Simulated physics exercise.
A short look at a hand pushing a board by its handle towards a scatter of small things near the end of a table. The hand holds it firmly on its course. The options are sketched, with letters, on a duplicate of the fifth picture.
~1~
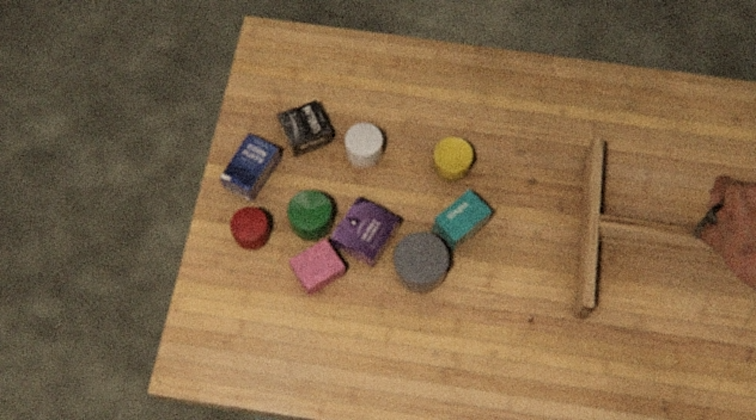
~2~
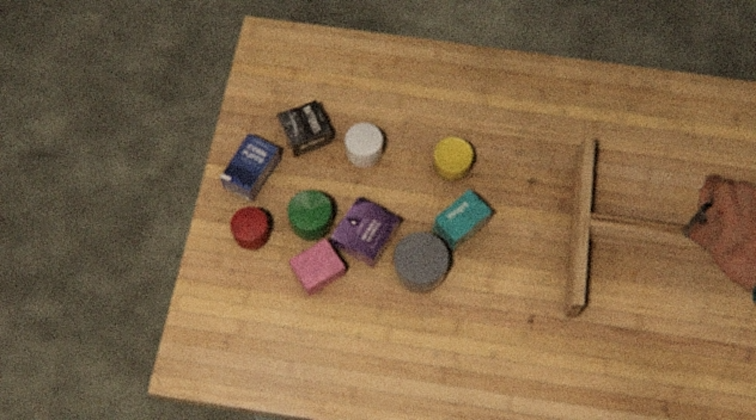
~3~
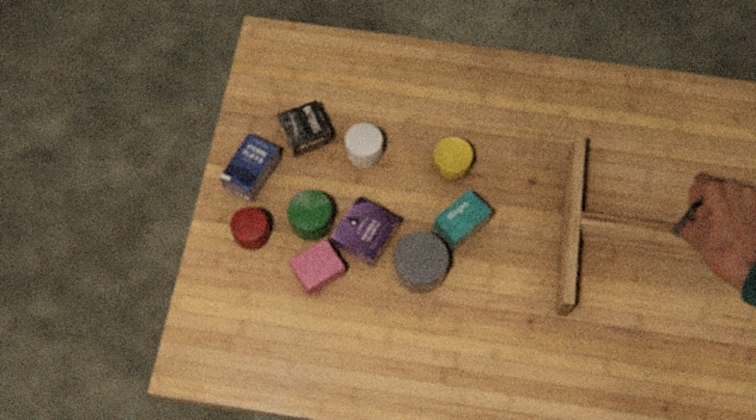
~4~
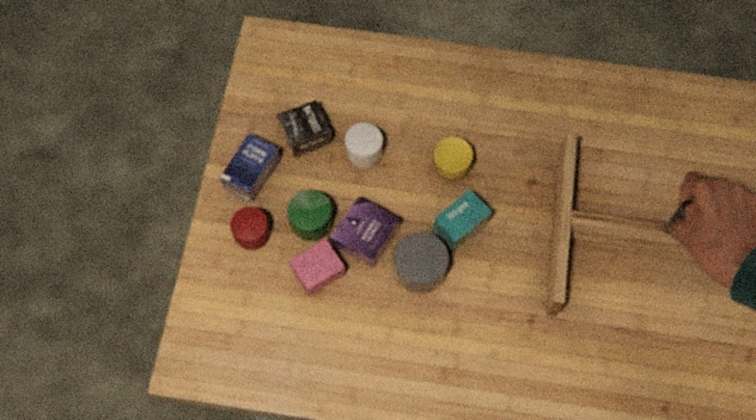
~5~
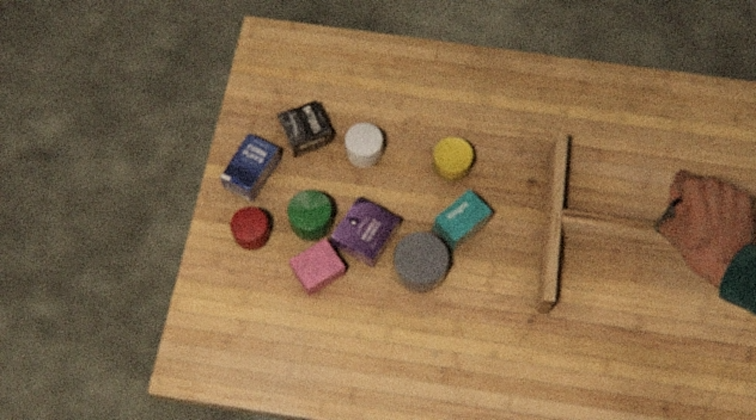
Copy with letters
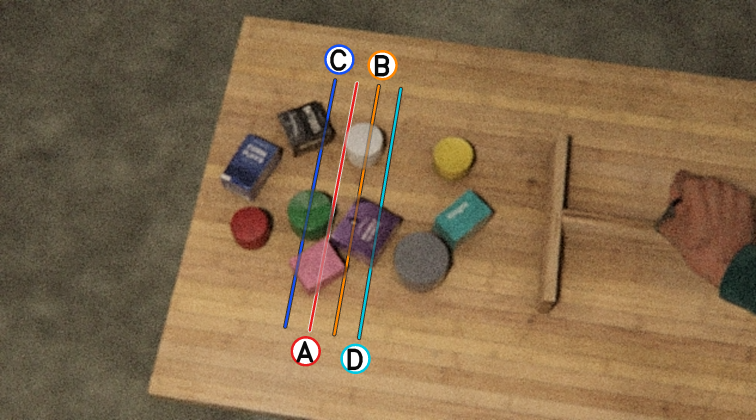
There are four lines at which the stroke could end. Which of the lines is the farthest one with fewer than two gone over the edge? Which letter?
No farther than C.
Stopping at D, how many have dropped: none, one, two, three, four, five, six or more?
The count is none.
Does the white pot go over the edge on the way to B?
No.
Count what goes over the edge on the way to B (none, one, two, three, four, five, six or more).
By then, none.
On the marked copy, A at (335, 199); B at (358, 203); C at (312, 196); D at (381, 206).
Following C. Soon after the start, board (468, 201); yellow jar (447, 159); turquoise box (438, 217).
Later, board (380, 189); blue packet (246, 162); green tin (265, 193).
In the end, board (314, 180); green tin (211, 174); blue packet (222, 139); none fallen.
As for the rest, A is within the limit but short; B is within the limit but short; D is within the limit but short.
